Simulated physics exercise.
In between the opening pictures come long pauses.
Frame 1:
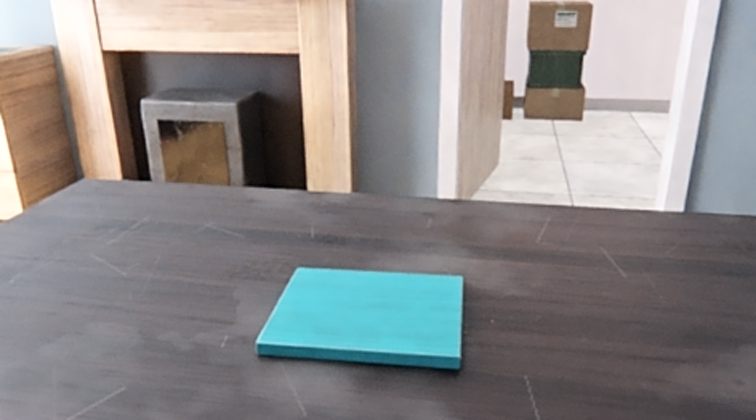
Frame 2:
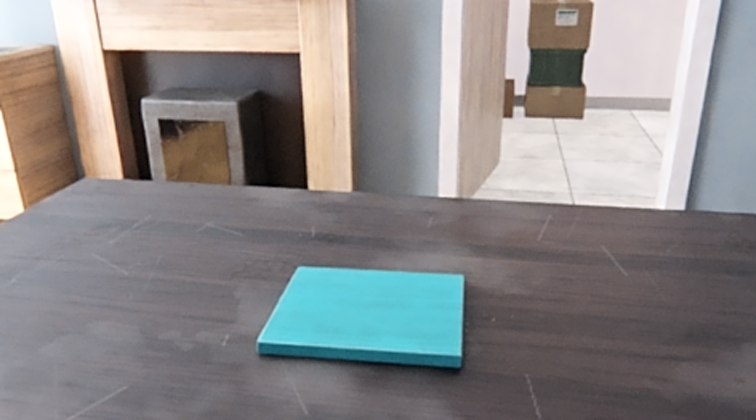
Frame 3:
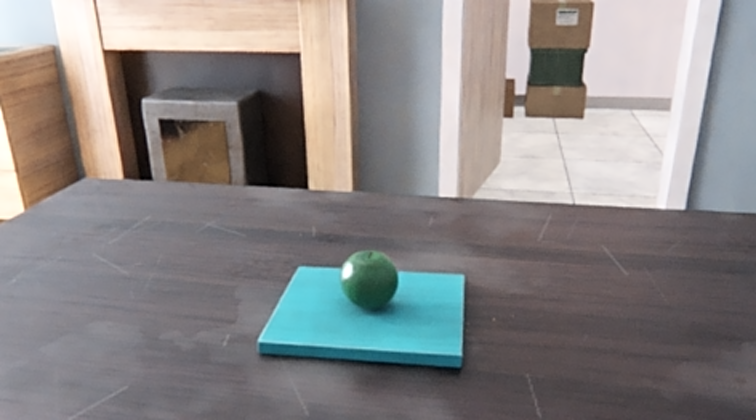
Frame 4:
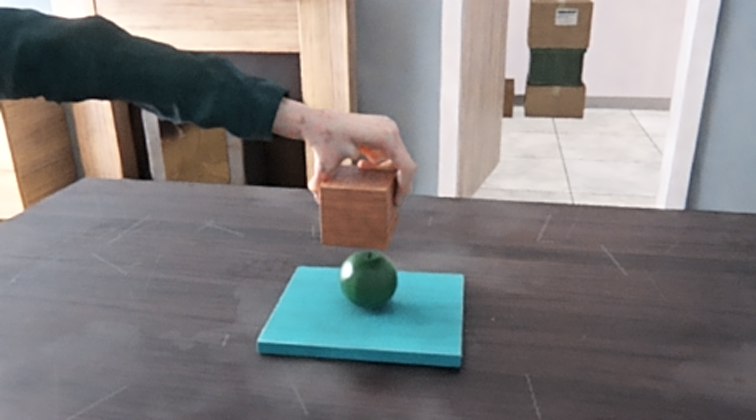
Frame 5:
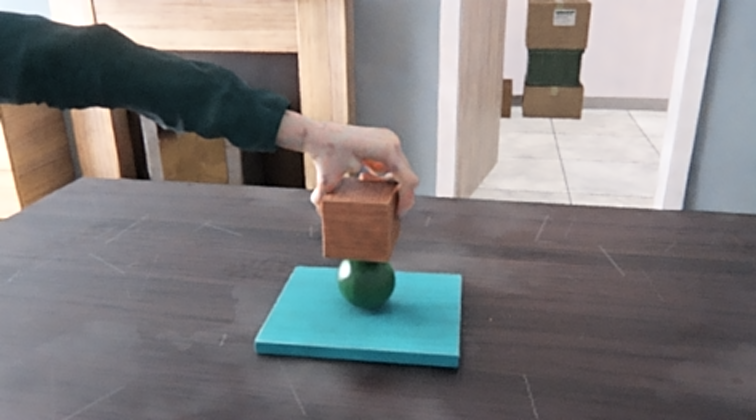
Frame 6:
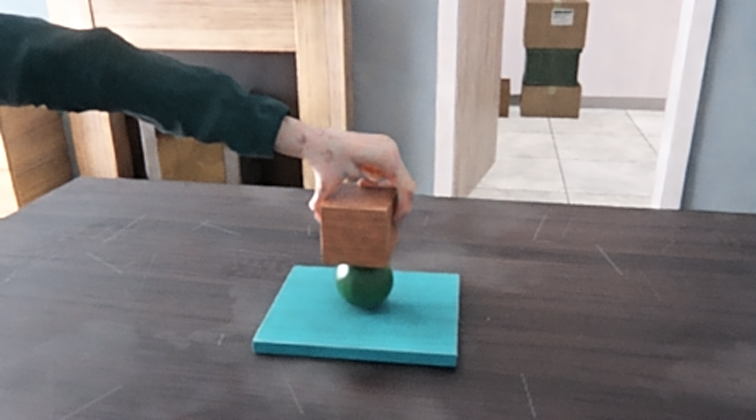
At first, a turquoise board lies alone on a dark table, and then a round green fruit is sitting on it. A hand in a dark green sleeve reaches in from the left, holding an orange-brown block above the fruit, and lowers it slightly until it rests on top, still gripped.
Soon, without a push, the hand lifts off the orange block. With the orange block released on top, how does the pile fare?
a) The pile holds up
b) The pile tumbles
The answer is b.
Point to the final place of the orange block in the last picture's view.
It finishes at about (194, 279).
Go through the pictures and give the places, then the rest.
In the first frame, the last thing is not in view yet; turquoise board (369, 312).
In the second frame, the last thing is not in view yet; turquoise board (370, 311).
In the third frame, the last thing is not in view yet; turquoise board (370, 311).
The fourth frame shows coming down; orange block (361, 205); turquoise board (370, 311).
The fifth frame shows coming down; orange block (363, 218); turquoise board (367, 311).
The sixth frame shows set down, still held; orange block (361, 224); turquoise board (365, 310).
Then, 0.60 s past the last view, orange block now fallen.
Then, 0.70 s past the last view, things are still on the move.
Finally, fallen, orange block; the other 2 still in place. Final places as the last picture's camera would see them, orange block near (194, 279). The pile gives way.
